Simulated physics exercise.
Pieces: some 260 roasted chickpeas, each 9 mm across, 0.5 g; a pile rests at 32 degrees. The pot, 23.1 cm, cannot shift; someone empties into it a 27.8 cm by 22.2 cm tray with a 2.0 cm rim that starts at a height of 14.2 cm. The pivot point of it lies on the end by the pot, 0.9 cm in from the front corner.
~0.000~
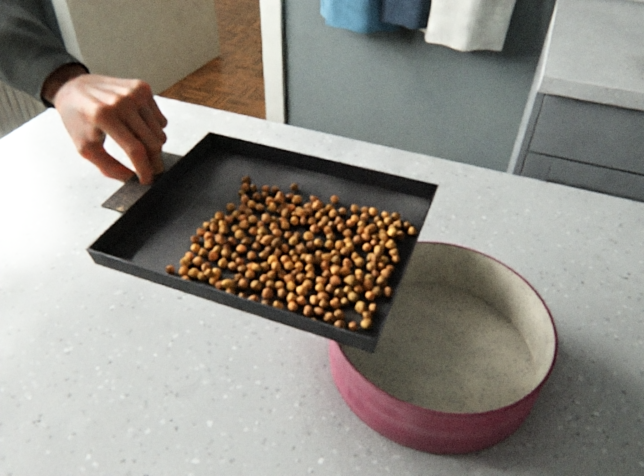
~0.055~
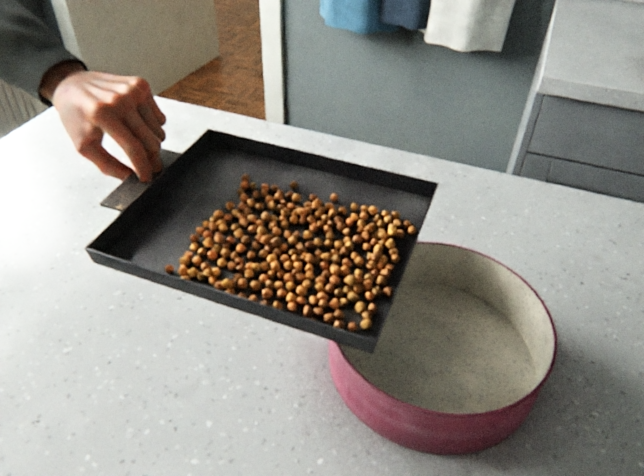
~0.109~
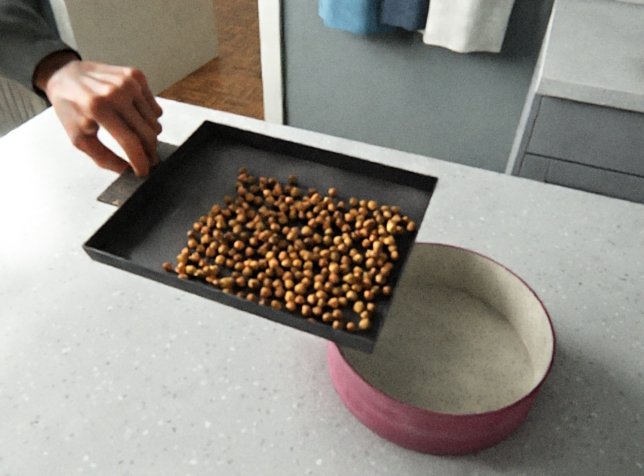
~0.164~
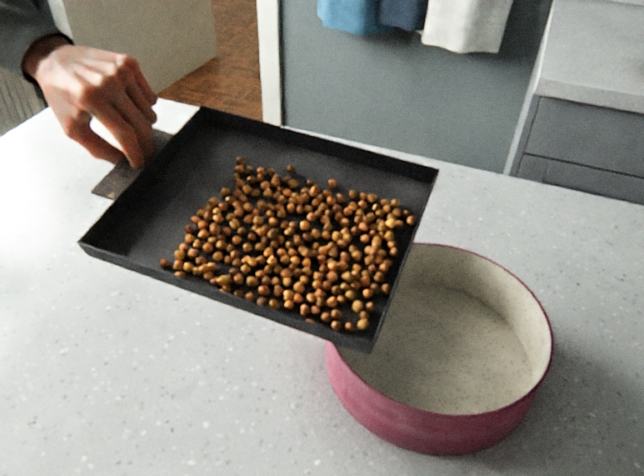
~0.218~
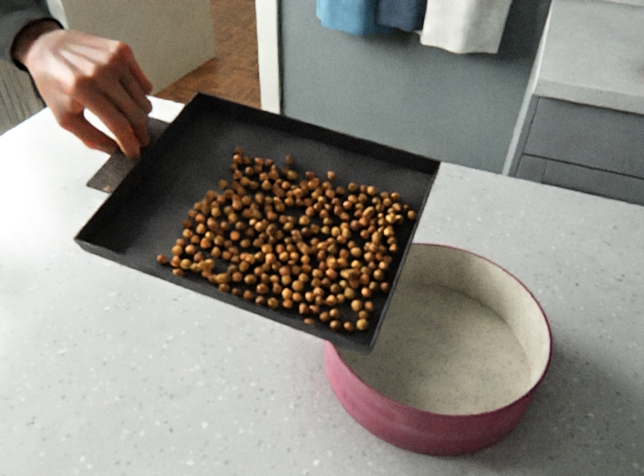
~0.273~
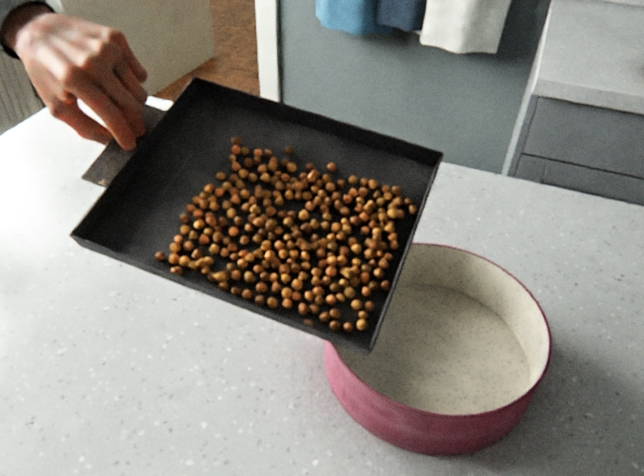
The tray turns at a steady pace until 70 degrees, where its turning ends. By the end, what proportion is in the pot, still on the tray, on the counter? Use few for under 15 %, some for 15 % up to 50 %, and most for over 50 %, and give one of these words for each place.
Pot: Few, tray: Most, counter: Few.
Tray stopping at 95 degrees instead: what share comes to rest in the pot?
In that case some 0 per cent.
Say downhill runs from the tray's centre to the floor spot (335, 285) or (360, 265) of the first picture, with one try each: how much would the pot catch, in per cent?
0 and 0 %.
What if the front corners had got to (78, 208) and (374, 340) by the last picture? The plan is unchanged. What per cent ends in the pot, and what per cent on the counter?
In the pot: 0 per cent; on the counter: 0 per cent.
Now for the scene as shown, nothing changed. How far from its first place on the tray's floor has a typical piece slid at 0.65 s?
I'd say close to 3 centimetres.
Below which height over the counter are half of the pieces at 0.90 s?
Roughly 22 centimetres, give or take.
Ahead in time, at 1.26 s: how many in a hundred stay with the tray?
Around 100 percent.
After 0.65 s, tilt 42 degrees; the tray holds 100 %, the pot 0 %.
Then, at 0.90 s, tilt 60 degrees; the tray holds 100 %, the pot 0 %.
After 1.26 s, tilt 70 degrees; the tray holds 100 %, the pot 0 %.
At rest (1.6 s), pot 0 %, tray 100 %, counter 0 %.
